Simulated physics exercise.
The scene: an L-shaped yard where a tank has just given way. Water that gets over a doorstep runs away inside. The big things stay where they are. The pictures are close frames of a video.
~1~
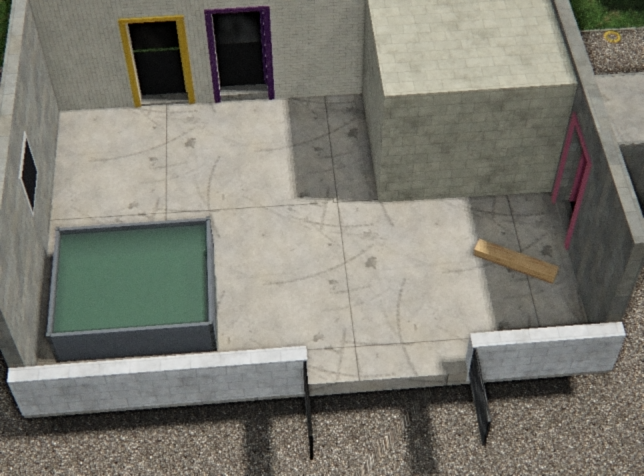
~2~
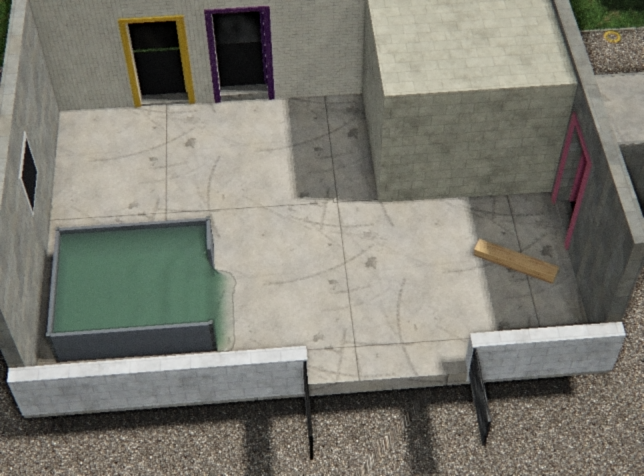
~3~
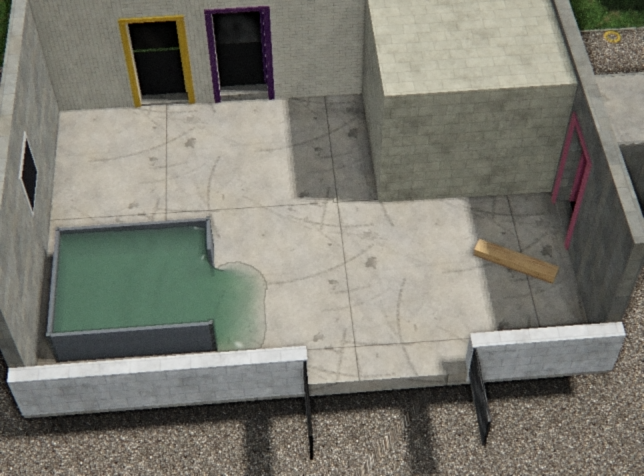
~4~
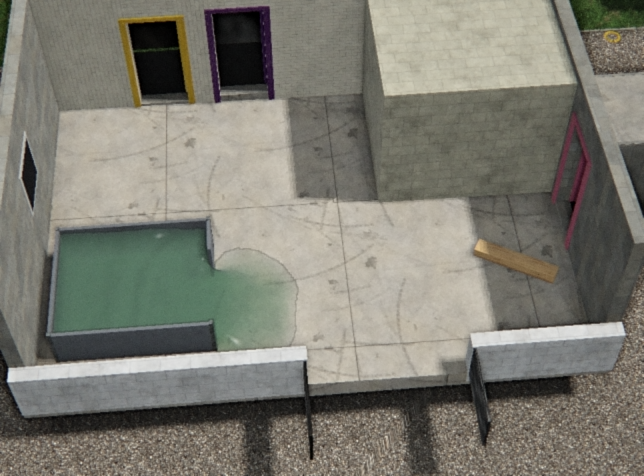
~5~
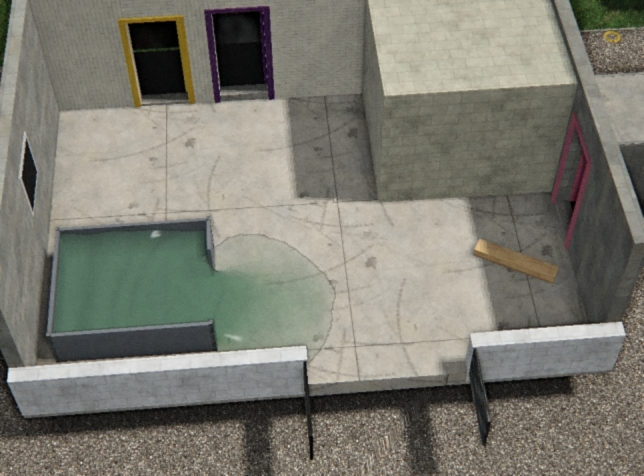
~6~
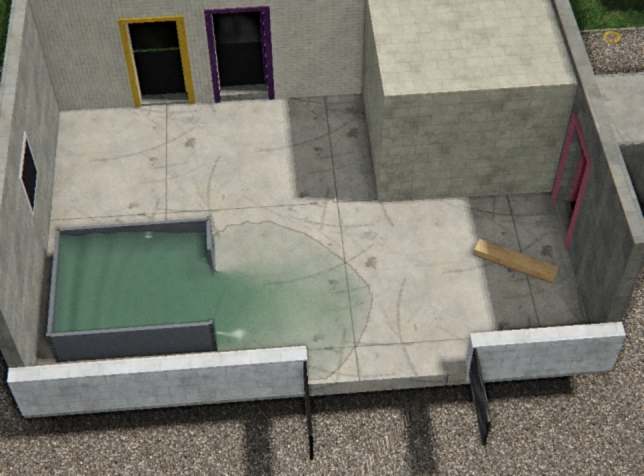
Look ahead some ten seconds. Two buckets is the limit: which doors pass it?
The purple door stays under that; the pink door takes more than that; the yellow door stays under that.
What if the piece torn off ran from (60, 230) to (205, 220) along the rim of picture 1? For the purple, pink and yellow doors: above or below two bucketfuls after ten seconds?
Then: The purple door takes more, the pink door is under, the yellow door lets more in.
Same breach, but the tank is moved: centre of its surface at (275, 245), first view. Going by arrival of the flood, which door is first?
That is the pink one.
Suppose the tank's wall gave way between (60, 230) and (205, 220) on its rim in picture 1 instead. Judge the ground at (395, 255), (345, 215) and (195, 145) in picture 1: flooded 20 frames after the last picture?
In that order: Clear, clear, flooded.
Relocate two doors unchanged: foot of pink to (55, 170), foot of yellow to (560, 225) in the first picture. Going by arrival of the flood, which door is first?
It is the door marked yellow.
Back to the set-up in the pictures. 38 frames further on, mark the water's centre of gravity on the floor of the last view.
Around (355, 283).
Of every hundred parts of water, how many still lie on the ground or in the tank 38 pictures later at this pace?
About 80 per cent.
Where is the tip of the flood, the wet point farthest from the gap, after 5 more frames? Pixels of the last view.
I would point to (520, 308).
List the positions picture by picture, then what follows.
The open tank at (132, 278) is whole and still, in the first frame.
The front is at (223, 274), out from the gap at (211, 304), in the second frame.
Water pours out at (211, 305) and has run to (248, 269), in the third frame.
The front is at (281, 270), out from the gap at (211, 305), in the fourth frame.
The front is at (326, 285), out from the gap at (211, 305), in the fifth frame.
The front is at (362, 288), out from the gap at (211, 305), in the sixth frame.
A moment on, water covers 35 % of the floor; the purple door not reached, the pink door not reached, the yellow door not reached.
Next, water covers 45 % of the floor; the purple door not reached, the pink door not reached, the yellow door not reached.
Then, water covers 50 % of the floor; the purple door not reached, the pink door over two buckets in, the yellow door not reached.
Later, water covers 55 % of the floor; the purple door wet at the sill, nothing in, the pink door far over two buckets in, the yellow door not reached.
In the end, water covers 85 % of the floor; the purple door wet at the sill, nothing in, the pink door far over two buckets in, the yellow door wet at the sill, nothing in.
